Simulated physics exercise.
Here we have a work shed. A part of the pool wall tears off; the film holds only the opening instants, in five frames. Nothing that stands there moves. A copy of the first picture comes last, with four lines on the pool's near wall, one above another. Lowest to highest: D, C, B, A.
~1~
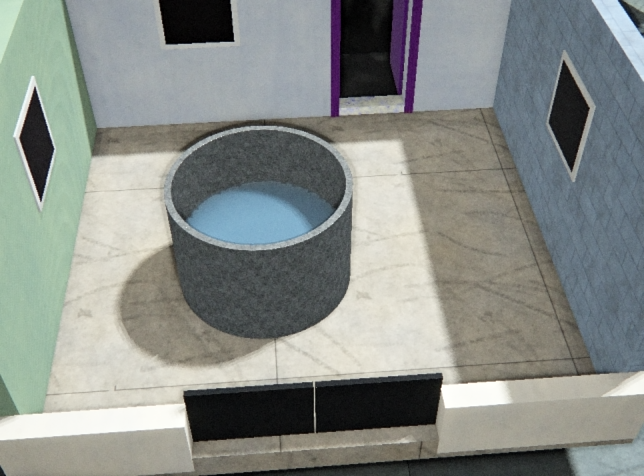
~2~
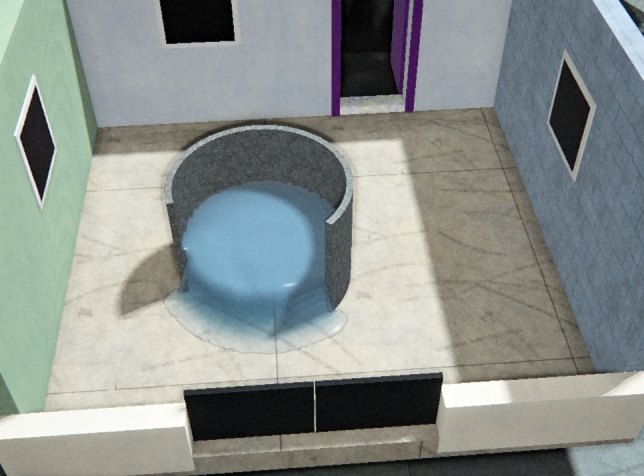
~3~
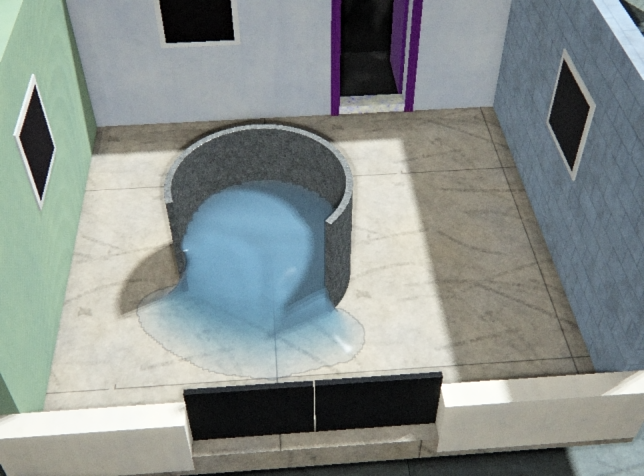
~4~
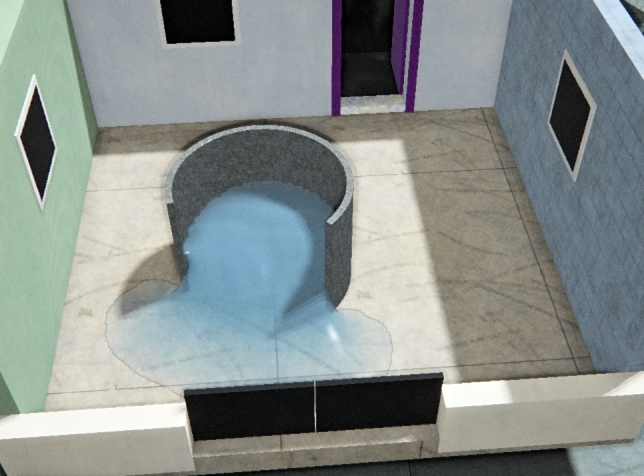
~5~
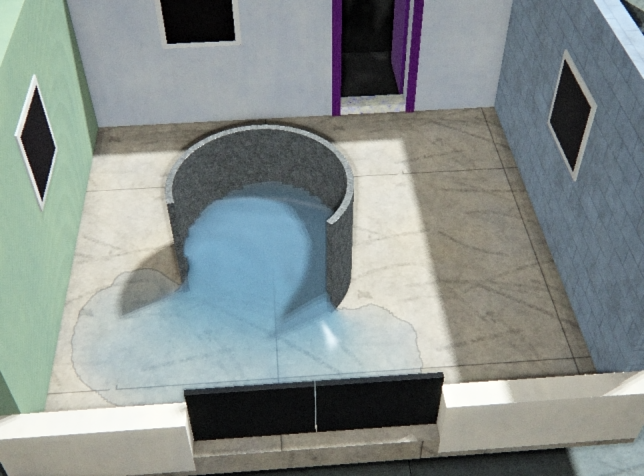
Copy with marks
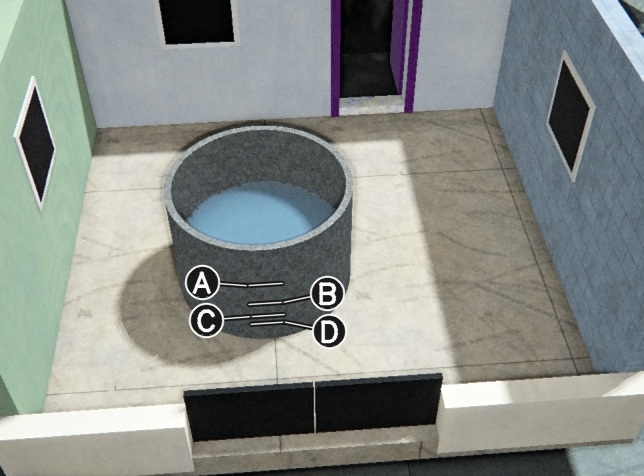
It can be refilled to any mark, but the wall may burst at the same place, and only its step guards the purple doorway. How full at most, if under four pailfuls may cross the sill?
Use line A.
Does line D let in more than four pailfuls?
No.
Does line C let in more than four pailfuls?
No.
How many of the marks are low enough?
All of the four.
On the marked copy, A at (264, 284); B at (266, 303); C at (267, 315); D at (267, 323); from the bottom up D, C, B, A.
With A, a bucket or two gets in.
With B, nothing gets over.
With C, nothing gets over.
With D, nothing gets over.
